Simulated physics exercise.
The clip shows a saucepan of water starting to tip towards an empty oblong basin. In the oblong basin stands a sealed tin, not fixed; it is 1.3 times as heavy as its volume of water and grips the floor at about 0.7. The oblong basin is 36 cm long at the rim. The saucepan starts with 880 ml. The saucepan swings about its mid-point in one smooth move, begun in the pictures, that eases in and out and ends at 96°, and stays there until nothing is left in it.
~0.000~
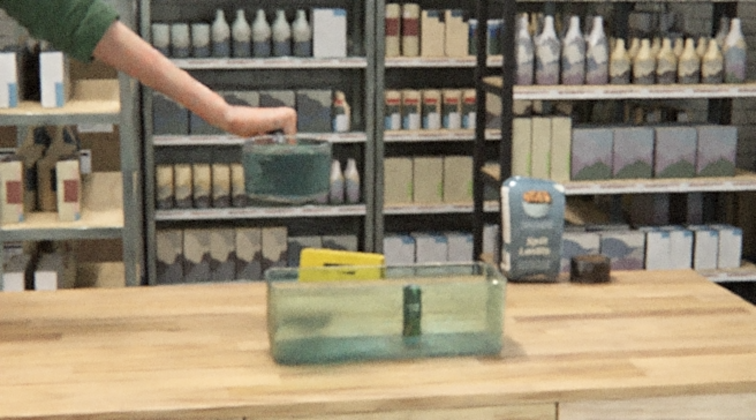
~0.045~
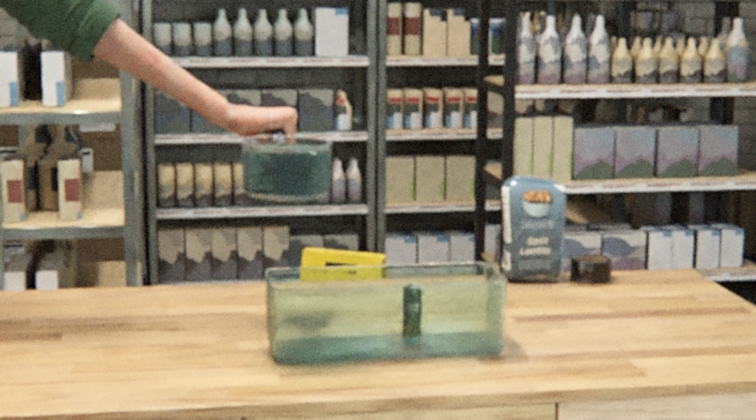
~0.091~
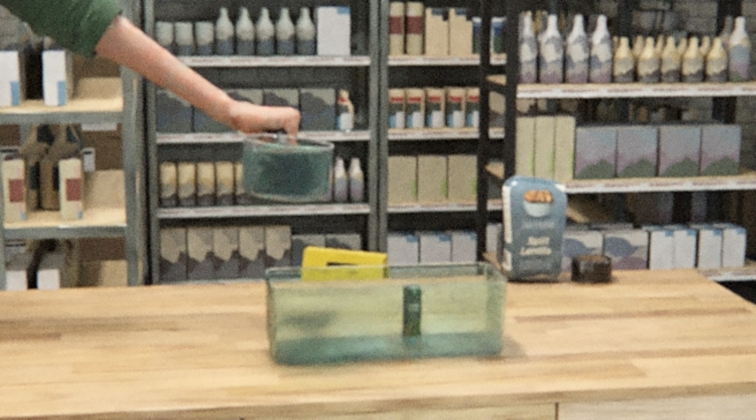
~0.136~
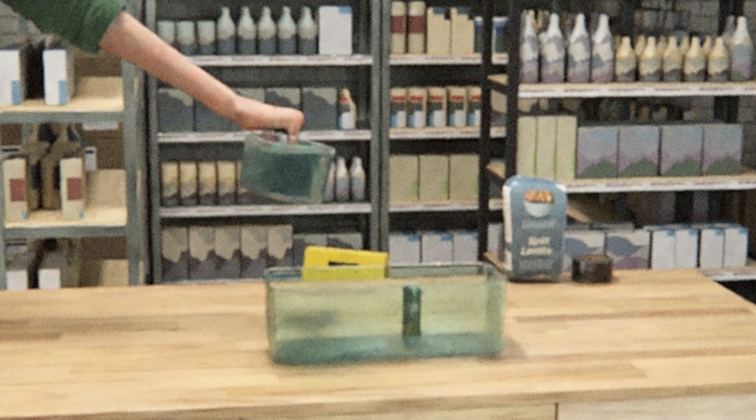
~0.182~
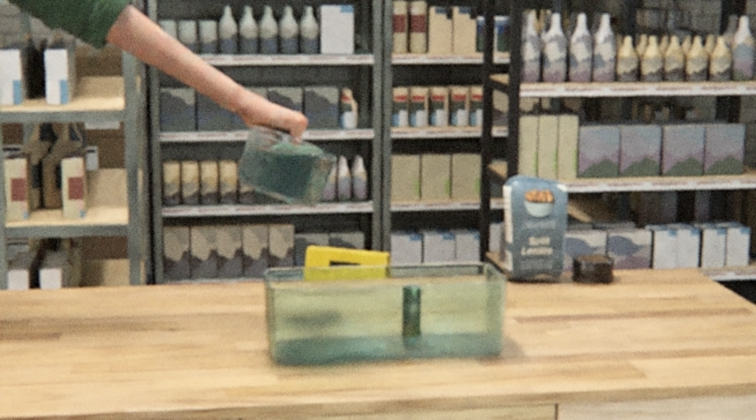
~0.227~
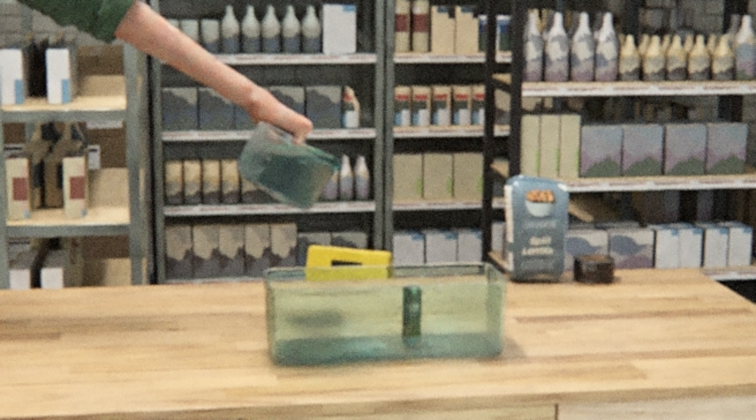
A clear pan of bluish water, held by a hand reaching in from the left, hung level above a glass basin on a wooden counter, then steadily tilted down to the right.
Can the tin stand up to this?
It stays up.
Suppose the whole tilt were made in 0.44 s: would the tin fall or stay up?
Then it remains upright.
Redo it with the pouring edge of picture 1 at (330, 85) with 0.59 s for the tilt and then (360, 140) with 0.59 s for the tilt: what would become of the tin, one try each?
First it falls; then it topples.
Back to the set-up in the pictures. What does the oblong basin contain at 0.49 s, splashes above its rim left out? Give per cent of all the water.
About 14 per cent.
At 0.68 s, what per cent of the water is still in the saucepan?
Near 12 in a hundred.
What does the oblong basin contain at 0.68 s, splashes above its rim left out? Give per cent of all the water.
About 76 per cent.
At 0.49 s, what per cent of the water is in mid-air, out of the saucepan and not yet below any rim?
Near 46 in a hundred.
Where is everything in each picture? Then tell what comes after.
In the first picture, it leans 0°; its right rim is at (330, 142); the water meets the walls at (244, 150) and (329, 149); the oblong basin's rim runs from (268, 281) to (498, 273); the tin's top is at (412, 288).
In the second picture, it leans 1°; its right rim is at (331, 143); the water meets the walls at (244, 150) and (329, 149).
In the third picture, it leans 6°; its right rim is at (332, 146); the water meets the walls at (245, 149) and (330, 150).
In the fourth picture, it leans 12°; its right rim is at (334, 152); the water meets the walls at (246, 149) and (331, 151).
In the fifth picture, it leans 21°; its right rim is at (335, 159); the water meets the walls at (245, 151) and (335, 155); 1 per cent is over the edge.
In the sixth picture, it leans 31°; its right rim is at (336, 168); the water meets the walls at (245, 152) and (332, 161); 4 per cent is over the edge.
After 0.49 s the tilt is 89° and 39 per cent is still to pour; the tin stands where it began.
After 0.68 s the tilt is 96° and 11 per cent is still to pour; the tin stands where it began.
After 0.87 s the tilt is 96° and 3 per cent is still to pour; the tin stands where it began.
After 1.09 s the tilt is 96° and 1 per cent is still to pour; the tin stands where it began.
In the end the tin stands where it began.
